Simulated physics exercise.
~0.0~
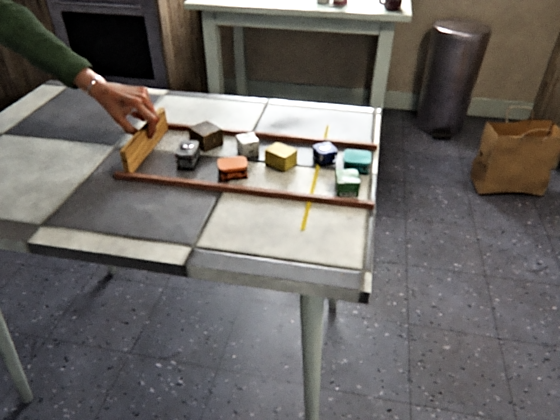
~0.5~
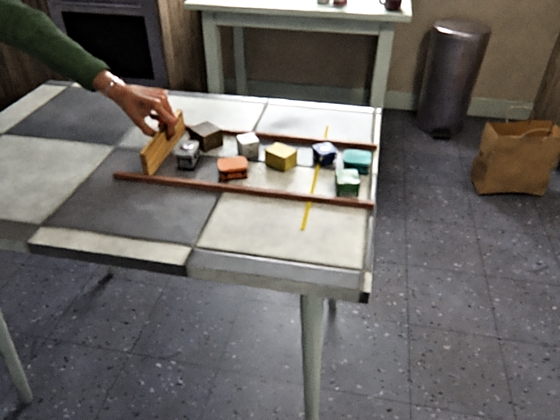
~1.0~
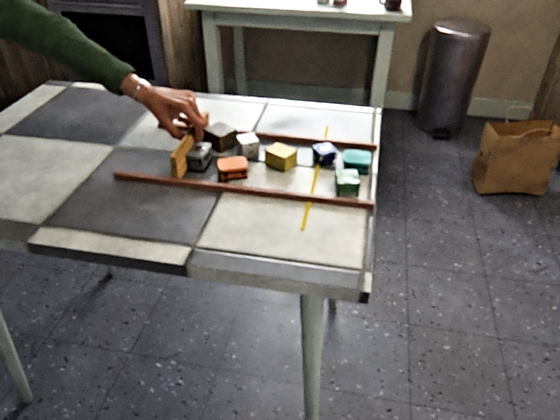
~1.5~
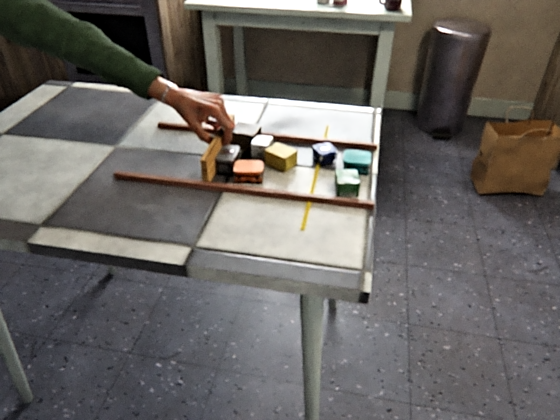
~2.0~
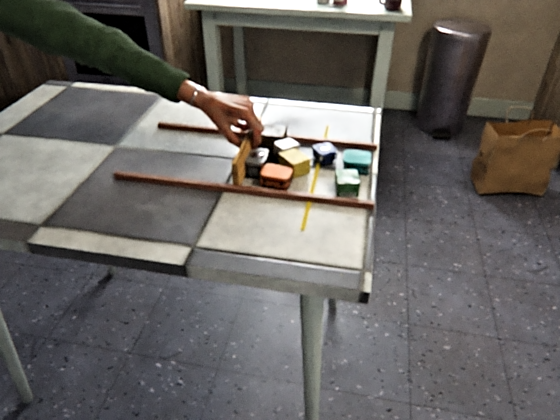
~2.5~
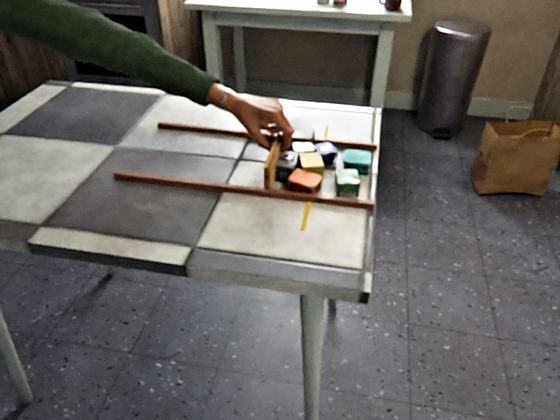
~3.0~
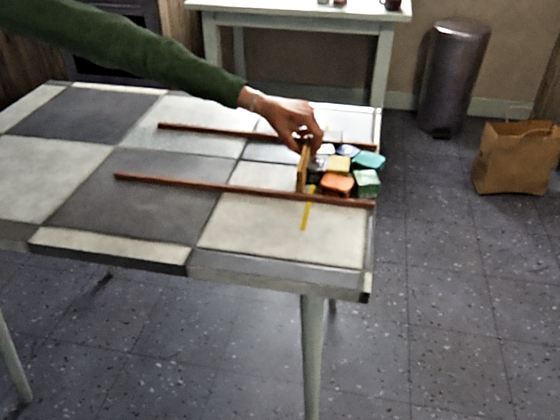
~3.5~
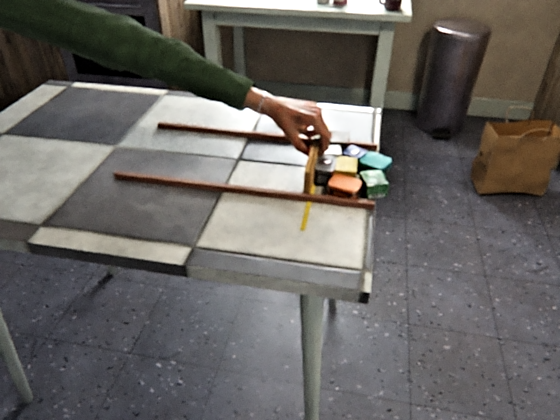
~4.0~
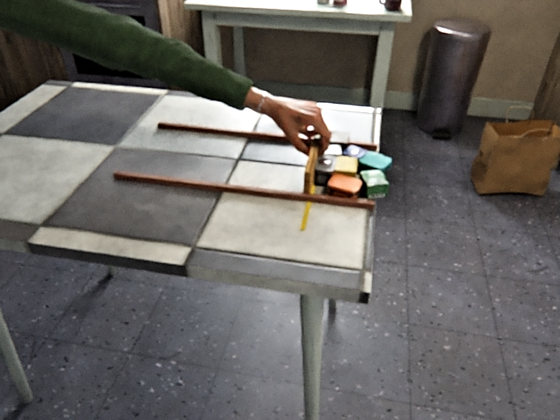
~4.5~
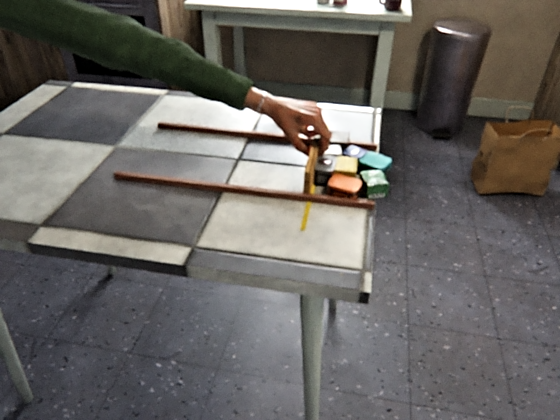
On a tiled table in a room with a dark speckled floor, a hand in a green sleeve holds a small wooden board upright between two long reddish-brown strips. The board slides right, meeting first a grey case and a black block, then an orange case and a white box. The growing cluster is pushed along toward a yellow tape line, gathering up the yellow, blue, turquoise and green pieces near the table's right edge. The board stops at the tape, the hand still on it. The pieces sit bunched at the edge, and none falls off.
